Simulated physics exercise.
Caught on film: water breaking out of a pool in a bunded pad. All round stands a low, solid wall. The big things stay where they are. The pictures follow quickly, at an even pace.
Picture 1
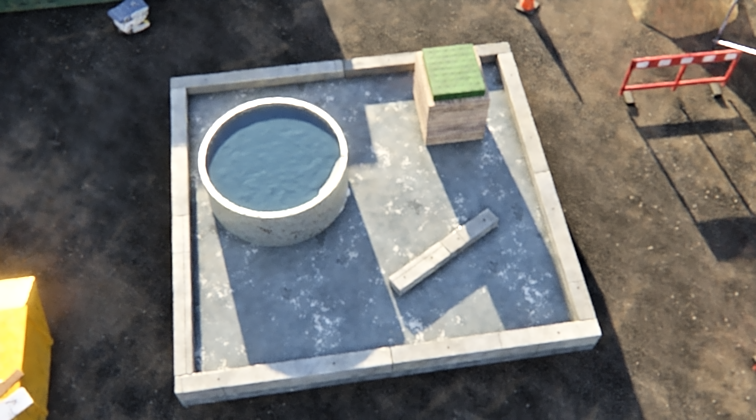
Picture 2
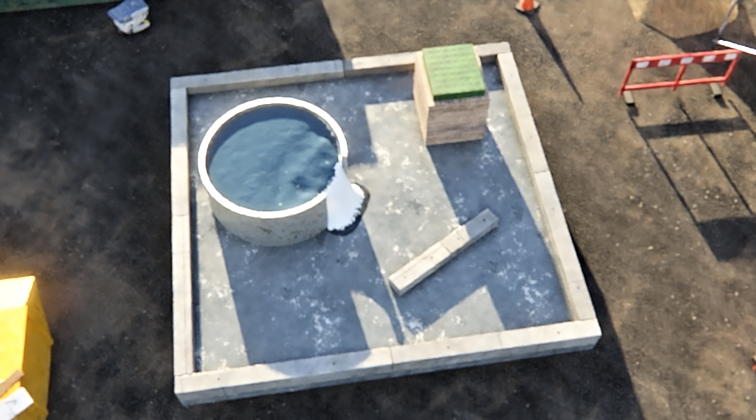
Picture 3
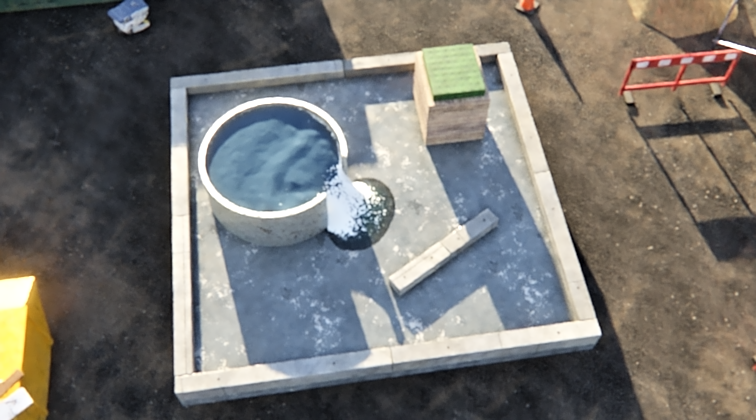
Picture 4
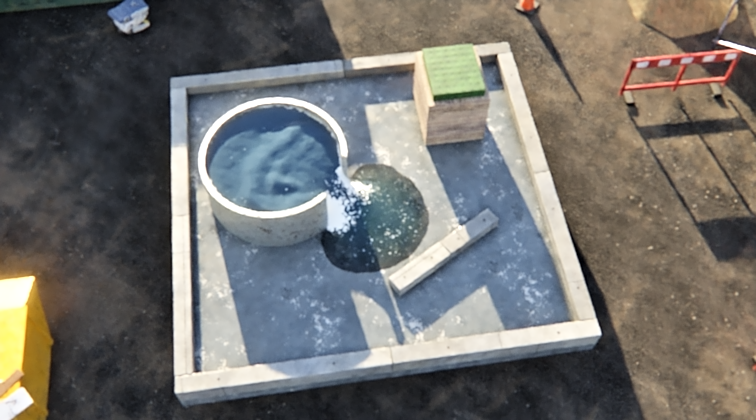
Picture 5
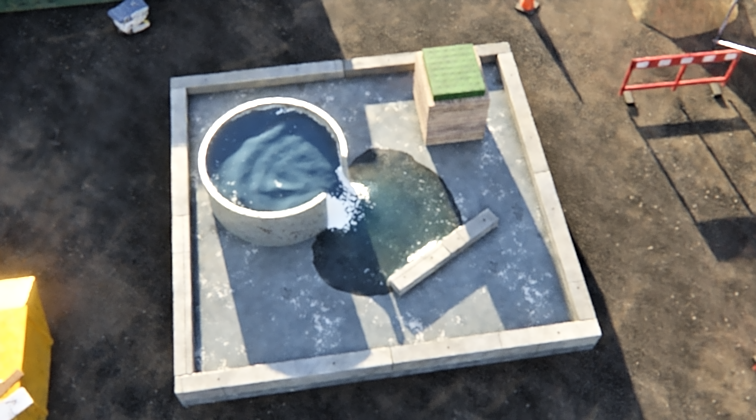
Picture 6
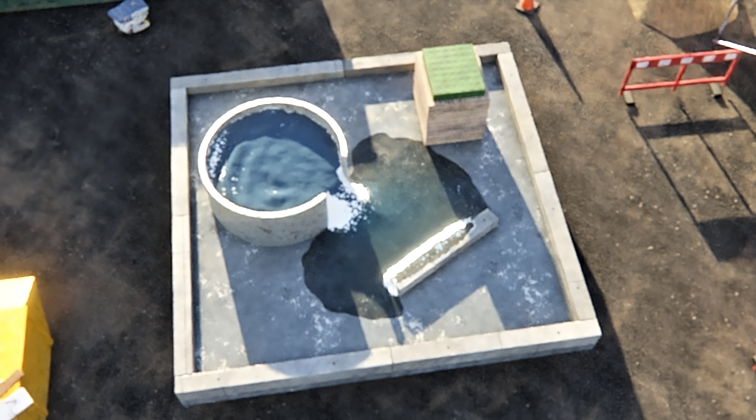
On a walled concrete pad, a round pool sat full and still until water burst from its right side, spreading in a dark, widening puddle that reached a slanted beam and washed up against it.
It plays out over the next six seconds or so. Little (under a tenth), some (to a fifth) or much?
The share lost is not even a tenth.
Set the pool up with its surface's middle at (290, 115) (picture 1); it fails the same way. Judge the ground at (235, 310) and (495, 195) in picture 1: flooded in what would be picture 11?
As listed: No water, wet.
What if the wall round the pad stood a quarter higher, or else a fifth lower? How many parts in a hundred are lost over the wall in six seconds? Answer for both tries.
Near 2 and 12 in a hundred.
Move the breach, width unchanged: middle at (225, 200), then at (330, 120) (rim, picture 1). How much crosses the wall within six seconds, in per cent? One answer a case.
Roughly 28 per cent, then 10 per cent.
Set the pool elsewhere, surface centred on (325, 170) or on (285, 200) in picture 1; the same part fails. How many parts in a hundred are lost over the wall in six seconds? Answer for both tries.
About 8 and 4 per cent.
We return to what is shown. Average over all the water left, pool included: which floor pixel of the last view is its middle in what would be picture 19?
Around (352, 205).
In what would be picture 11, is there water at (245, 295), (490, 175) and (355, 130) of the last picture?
One after the other: Dry, under water, free of water.
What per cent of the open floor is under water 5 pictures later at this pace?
Close to 40 %.
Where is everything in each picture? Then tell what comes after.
Still water in the pool at (274, 158), in the first picture.
Water pours out at (338, 197) and has run to (361, 189), in the second picture.
Water pours out at (338, 198) and has run to (373, 238), in the third picture.
The front is at (423, 222), out from the gap at (338, 198), in the fourth picture.
The front is at (457, 231), out from the gap at (338, 198), in the fifth picture.
Water pours out at (338, 197) and has run to (482, 214), in the sixth picture.
A moment on, water covers 25 % of the floor; the low wall has let 0 % over.
Next, water covers 30 % of the floor; the low wall has let 0 % over.
Then, water covers 50 % of the floor; the low wall has let 1 % over.
Later, water covers 60 % of the floor; the low wall has let 3 % over.
In the end, water covers 80 % of the floor; the low wall has let 4 % over.
